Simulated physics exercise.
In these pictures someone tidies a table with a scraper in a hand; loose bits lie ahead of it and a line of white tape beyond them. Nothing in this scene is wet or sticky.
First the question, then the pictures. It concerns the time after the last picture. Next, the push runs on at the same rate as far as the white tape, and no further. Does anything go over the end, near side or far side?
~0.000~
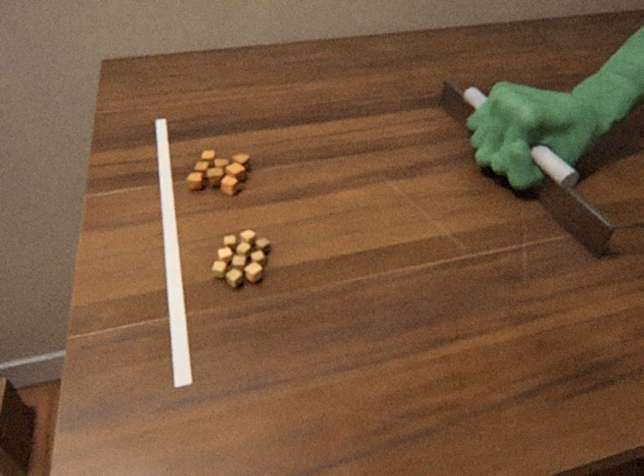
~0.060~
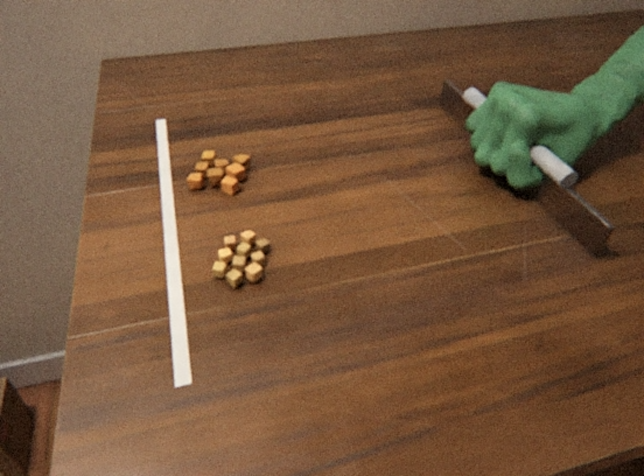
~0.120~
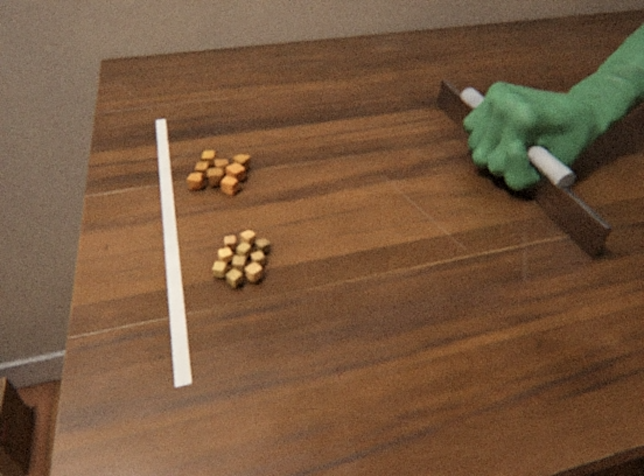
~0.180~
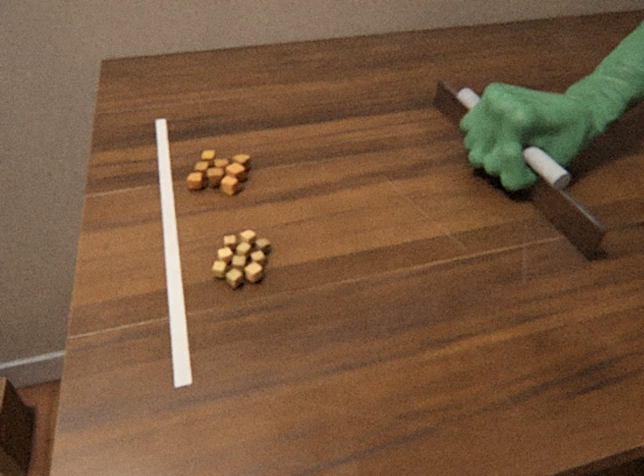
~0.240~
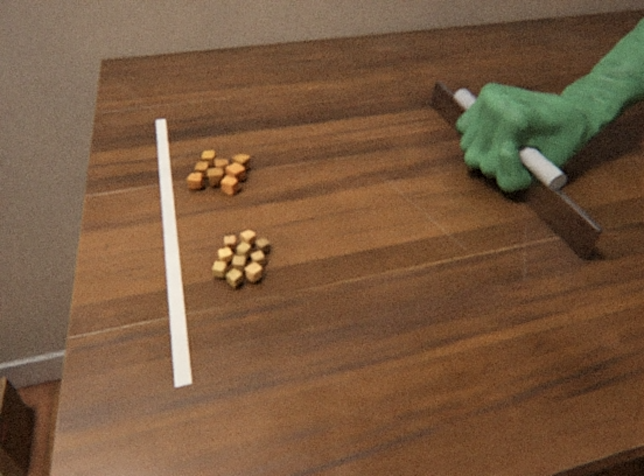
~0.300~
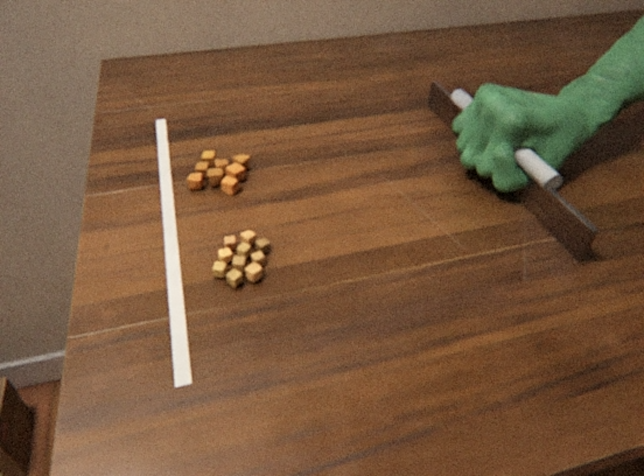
The front portion? It doesn't fall. The back portion? It doesn't fall.
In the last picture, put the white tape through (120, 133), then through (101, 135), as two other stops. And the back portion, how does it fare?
Loses some off the end / loses some off the end.
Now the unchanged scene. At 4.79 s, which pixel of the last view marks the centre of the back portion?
(143, 184), roughly.
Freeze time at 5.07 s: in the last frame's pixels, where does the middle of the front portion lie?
I'd put the middle of it near (145, 277).
By 2.53 s, scraper still moving, near (338, 164); front portion all on the table, its front near (220, 270); back portion all on the table, its front near (196, 182).
By 4.79 s, scraper stopped at the white tape; front portion all on the table, its front near (131, 277); back portion all on the table, its front near (120, 194).
When it is over (5.3 s), scraper stopped at the white tape; front portion all on the table, its front near (131, 277); back portion all on the table, its front near (120, 194).
